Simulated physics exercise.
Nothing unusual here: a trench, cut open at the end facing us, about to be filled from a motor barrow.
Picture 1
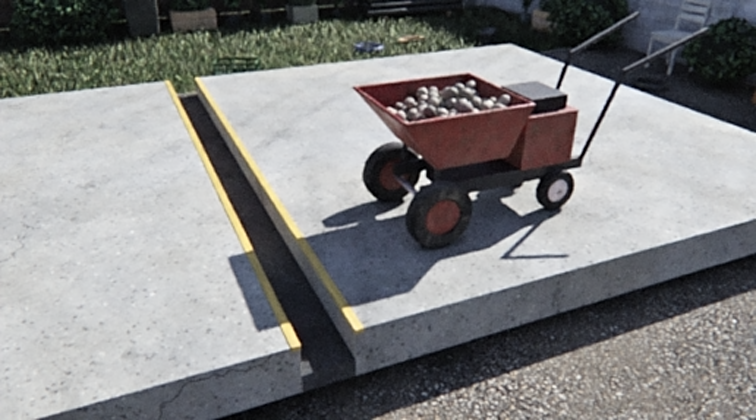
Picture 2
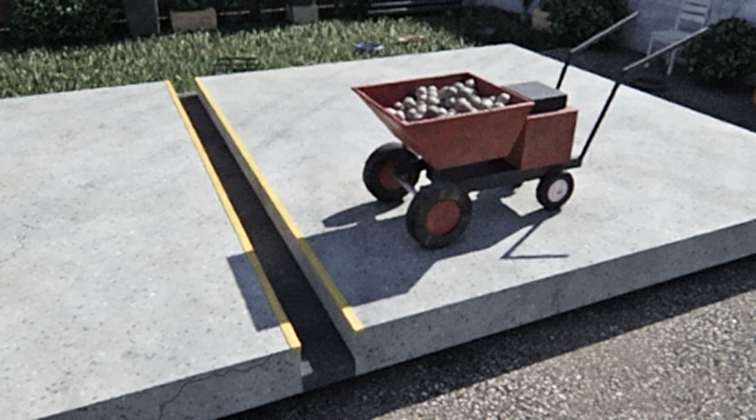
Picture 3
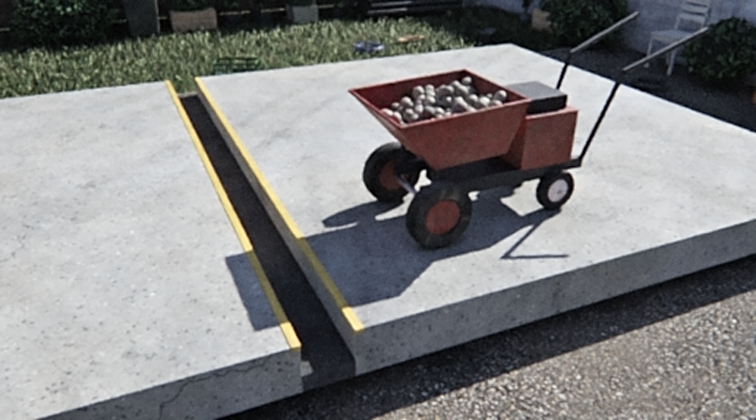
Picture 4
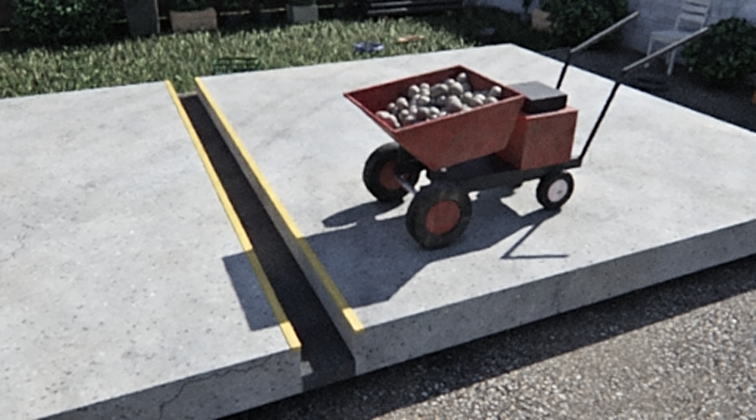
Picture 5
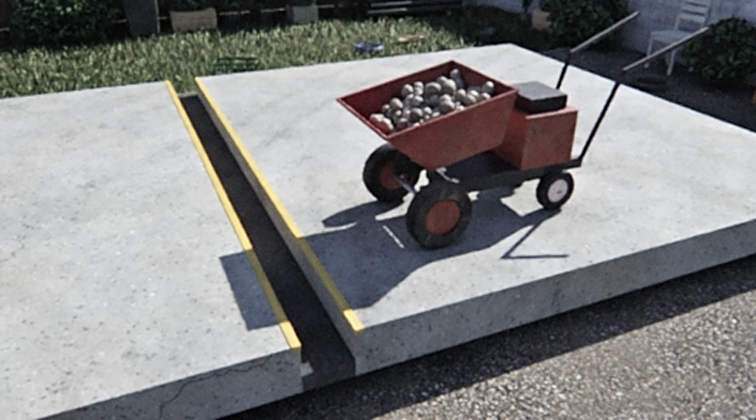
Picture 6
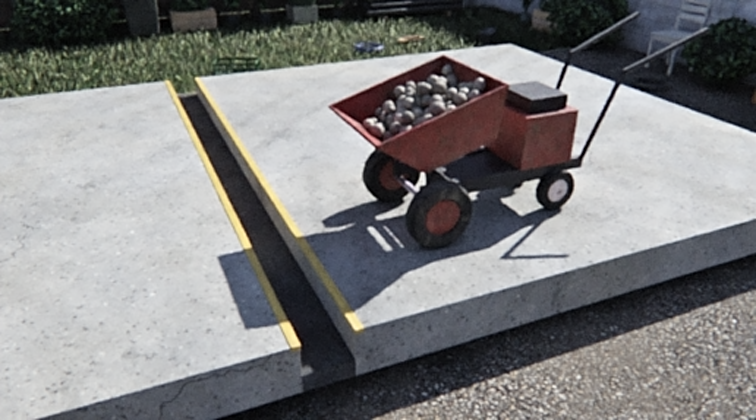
A red motor barrow piled with rounded stones stood on a concrete slab beside a narrow, yellow-edged trench, and its skip slowly tilted forward to the left while the wheels stayed still.
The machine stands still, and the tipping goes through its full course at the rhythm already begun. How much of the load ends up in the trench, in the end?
Most of the load will go into the trench.
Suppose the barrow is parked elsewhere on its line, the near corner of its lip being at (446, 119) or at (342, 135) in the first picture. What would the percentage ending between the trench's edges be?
The shares come out close to 30 and 0 per cent, in that order.
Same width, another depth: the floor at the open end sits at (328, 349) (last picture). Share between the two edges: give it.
It would be close to 50 percent.
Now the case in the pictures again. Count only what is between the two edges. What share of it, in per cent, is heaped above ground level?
About 20 per cent.
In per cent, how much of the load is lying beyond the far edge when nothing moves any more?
Roughly 5 percent of the pieces, I think.
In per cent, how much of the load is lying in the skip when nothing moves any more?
All told, it is near 15 percent.
Just after the last frame, skip tipped steeply; every one in the skip.
A moment on, skip tipped steeply; the larger part in the skip; about a tenth short of the trench; about a tenth in or heaped over the trench; just a few falling.
Further on, skip tipped right over; roughly a quarter in the skip; about a tenth short of the trench; roughly two thirds in or heaped over the trench; just a few beyond it.
When it is over, skip tipped right over; about a tenth in the skip; about a tenth short of the trench; roughly two thirds in or heaped over the trench; just a few beyond it.
